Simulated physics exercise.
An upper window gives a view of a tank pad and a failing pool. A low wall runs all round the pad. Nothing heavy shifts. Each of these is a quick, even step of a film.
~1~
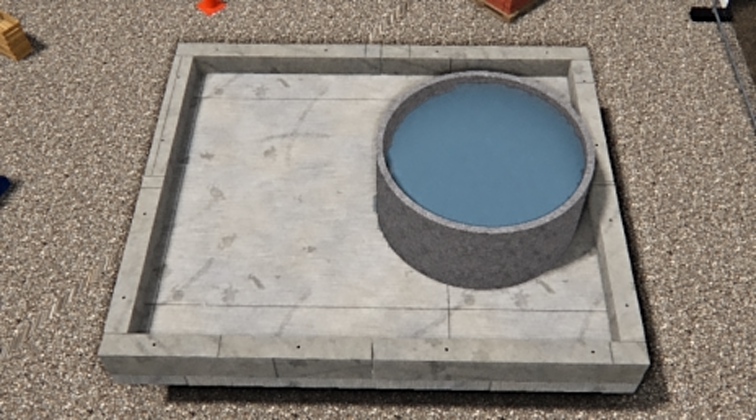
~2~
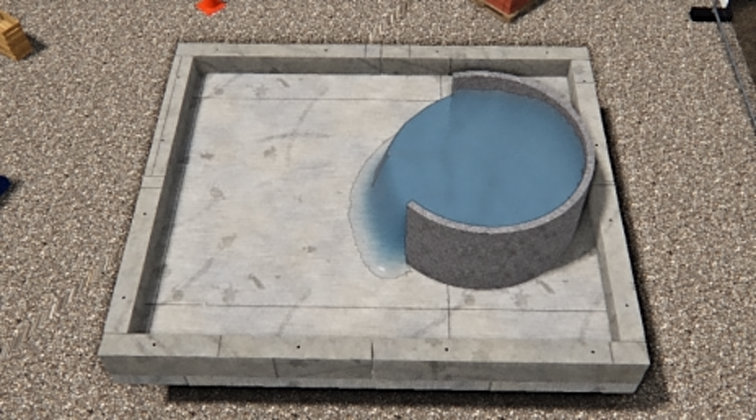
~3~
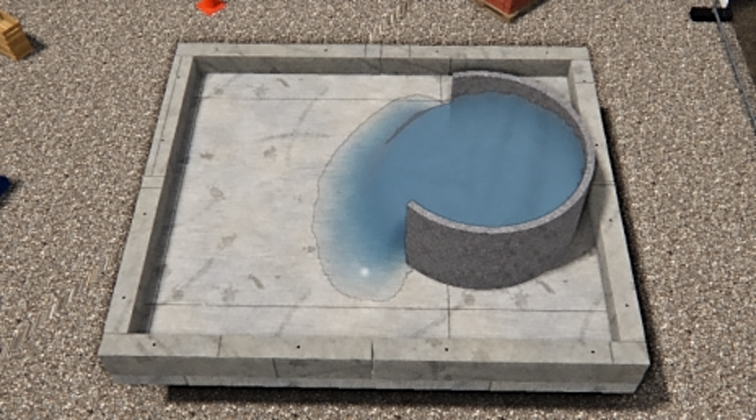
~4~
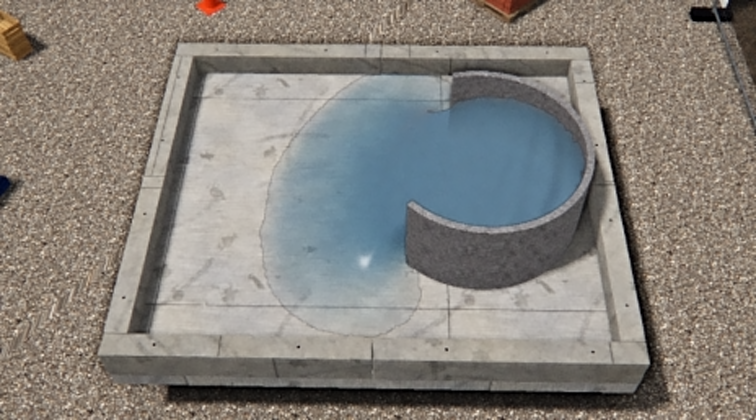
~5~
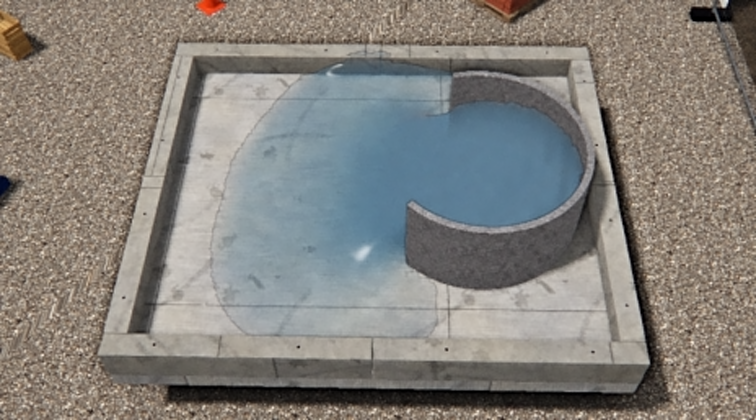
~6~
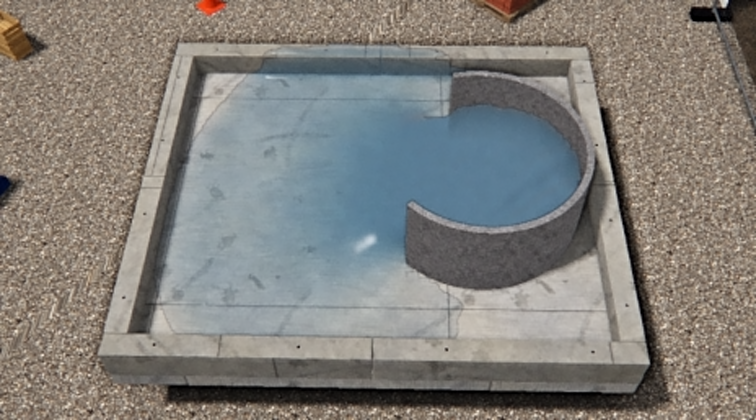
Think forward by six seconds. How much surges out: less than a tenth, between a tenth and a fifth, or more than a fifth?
Tenth up to fifth.
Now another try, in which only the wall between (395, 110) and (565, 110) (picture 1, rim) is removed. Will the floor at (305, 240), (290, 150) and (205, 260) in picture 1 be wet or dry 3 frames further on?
In turn: Free of water, wet, free of water.
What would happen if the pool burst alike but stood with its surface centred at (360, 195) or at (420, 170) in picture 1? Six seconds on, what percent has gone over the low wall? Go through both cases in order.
First case around 22 percent, second around 14 percent.
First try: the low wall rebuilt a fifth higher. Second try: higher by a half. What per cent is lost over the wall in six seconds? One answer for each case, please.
8 % then 2 %.
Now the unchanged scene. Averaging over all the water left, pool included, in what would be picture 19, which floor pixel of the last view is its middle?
Near pixel (306, 188).
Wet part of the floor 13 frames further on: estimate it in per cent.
It comes to 85 per cent.
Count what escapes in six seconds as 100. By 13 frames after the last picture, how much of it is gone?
Close to 85 per cent, I'd say.
A moment on, water covers 70 % of the floor; the low wall has let 0 % over.
Next, water covers 70 % of the floor; the low wall has let 2 % over.
Then, water covers 75 % of the floor; the low wall has let 12 % over.
Later, water covers 80 % of the floor; the low wall has let 14 % over.
In the end, water covers 80 % of the floor; the low wall has let 15 % over.
